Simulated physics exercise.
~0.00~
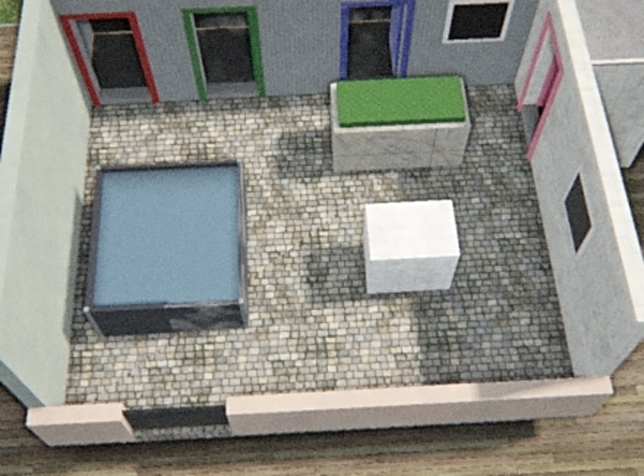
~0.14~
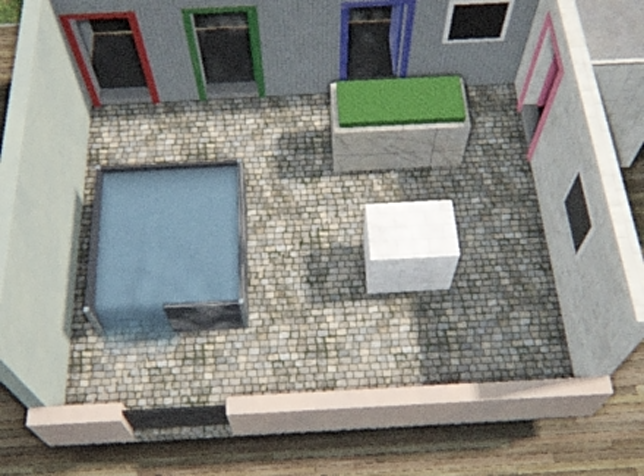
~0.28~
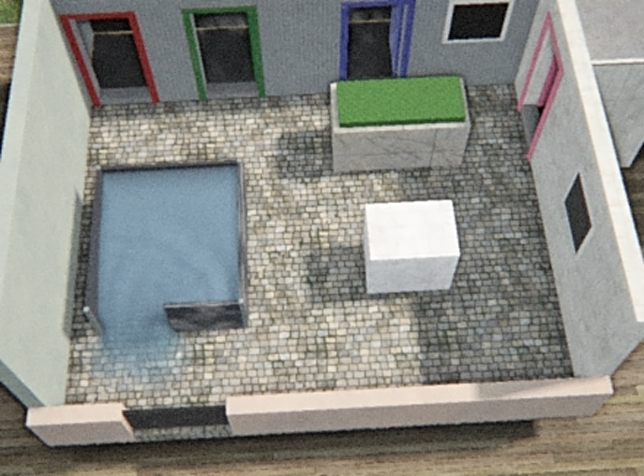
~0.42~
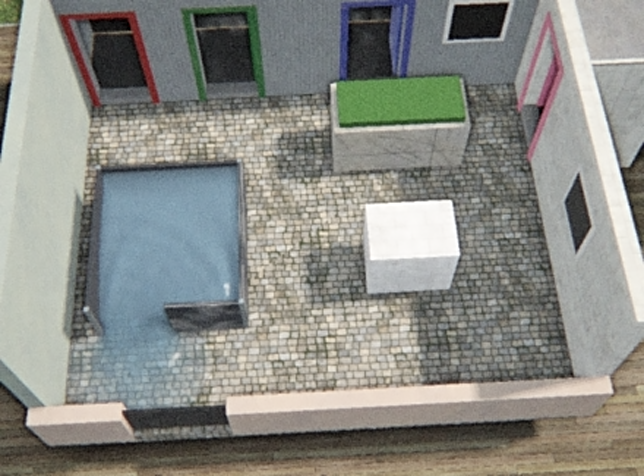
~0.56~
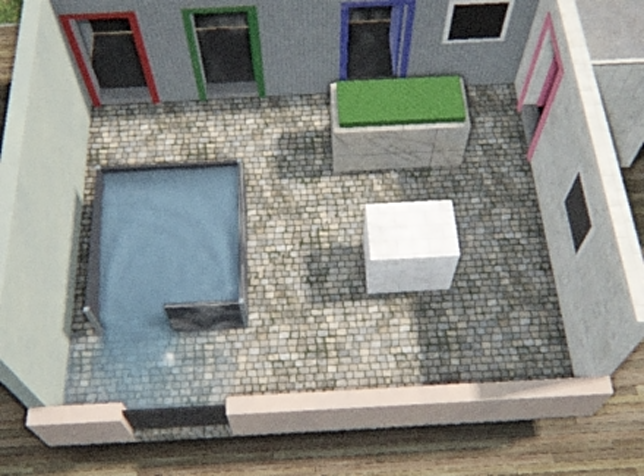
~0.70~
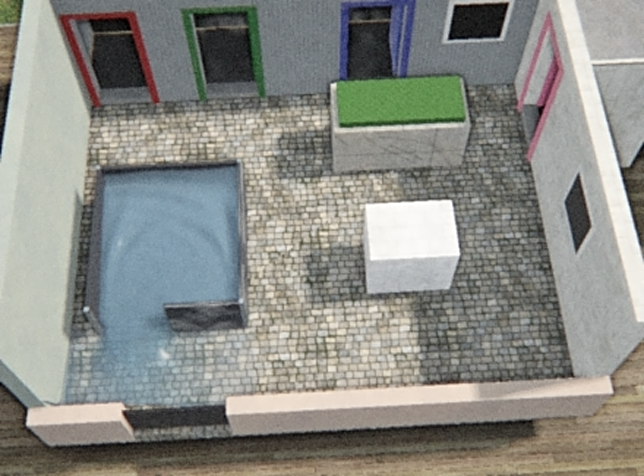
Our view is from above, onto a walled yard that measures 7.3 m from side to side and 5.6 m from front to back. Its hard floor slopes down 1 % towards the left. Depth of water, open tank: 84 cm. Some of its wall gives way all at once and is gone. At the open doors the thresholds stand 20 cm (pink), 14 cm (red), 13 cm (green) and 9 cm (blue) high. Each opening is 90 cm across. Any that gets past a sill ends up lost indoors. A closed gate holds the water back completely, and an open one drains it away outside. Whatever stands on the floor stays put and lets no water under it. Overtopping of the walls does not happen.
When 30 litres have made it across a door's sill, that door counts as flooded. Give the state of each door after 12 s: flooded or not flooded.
Pink door: Within the limit. Red door: Past the limit. Green door: Within the limit. Blue door: Past the limit.
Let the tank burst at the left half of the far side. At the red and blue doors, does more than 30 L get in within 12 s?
Against that limit the red door gives a greater amount and the blue door gives a lower amount.
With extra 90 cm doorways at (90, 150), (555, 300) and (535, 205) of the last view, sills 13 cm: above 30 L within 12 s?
The first one doesn't reach it, the second one exceeds it, and the third one doesn't reach it.
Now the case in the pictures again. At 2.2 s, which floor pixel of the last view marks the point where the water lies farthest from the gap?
Point: Roughly (506, 397) in the last view.
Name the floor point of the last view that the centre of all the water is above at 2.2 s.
Roughly (174, 302).
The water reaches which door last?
Answer: The blue door.
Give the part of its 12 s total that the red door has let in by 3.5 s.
Some 30 in a hundred.
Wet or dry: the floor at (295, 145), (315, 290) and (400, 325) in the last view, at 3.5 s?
Untouched, soaked, soaked.
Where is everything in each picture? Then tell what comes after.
The first frame shows still water, 84 cm deep, in the open tank at (168, 235).
In the second frame, water pours out at (136, 324) and has run 0.6 m, to (176, 341); typically 7 cm deep outside, 84 cm at the open tank's back.
In the third frame, water pours out at (136, 324) and has run 0.9 m, to (171, 380); typically 12 cm deep outside, 84 cm at the open tank's back.
In the fourth frame, the front is at a hidden place, 1.4 m from the gap at (136, 325); 2.2 m2 of floor is under water; 84 cm left at the back of the open tank.
In the fifth frame, the front is at a hidden place, 1.7 m from the gap at (136, 325); 2.9 m2 of floor is under water; 82 cm left at the back of the open tank.
In the sixth frame, water pours out at (136, 324) and has run 2.1 m, to a hidden place; typically 11 cm deep outside, 73 cm at the open tank's back.
After 1.4 s water covers 15 % of the floor and is deepest (71 cm) near (77, 422); pink door not reached, red door not reached, green door not reached, blue door not reached.
After 2.2 s water covers 35 % of the floor and is deepest (60 cm) near (64, 422); pink door not reached, red door not reached, green door not reached, blue door not reached.
After 3.5 s water covers 55 % of the floor and is deepest (40 cm) near (64, 422); pink door not reached, red door 27 cm at the sill, 60 L in, green door not reached, blue door not reached.
After 7.0 s water covers 95 % of the floor and is deepest (23 cm) near (64, 422); pink door 4 cm at the sill, 0 L in, red door 17 cm at the sill, 186 L in, green door 5 cm at the sill, 0 L in, blue door 9 cm at the sill, 0 L in.
After 12.0 s water covers 100 % of the floor and is deepest (18 cm) near (92, 106); pink door 10 cm at the sill, 0 L in, red door 13 cm at the sill, 196 L in, green door 13 cm at the sill, 1 L in, blue door 9 cm at the sill, 73 L in.
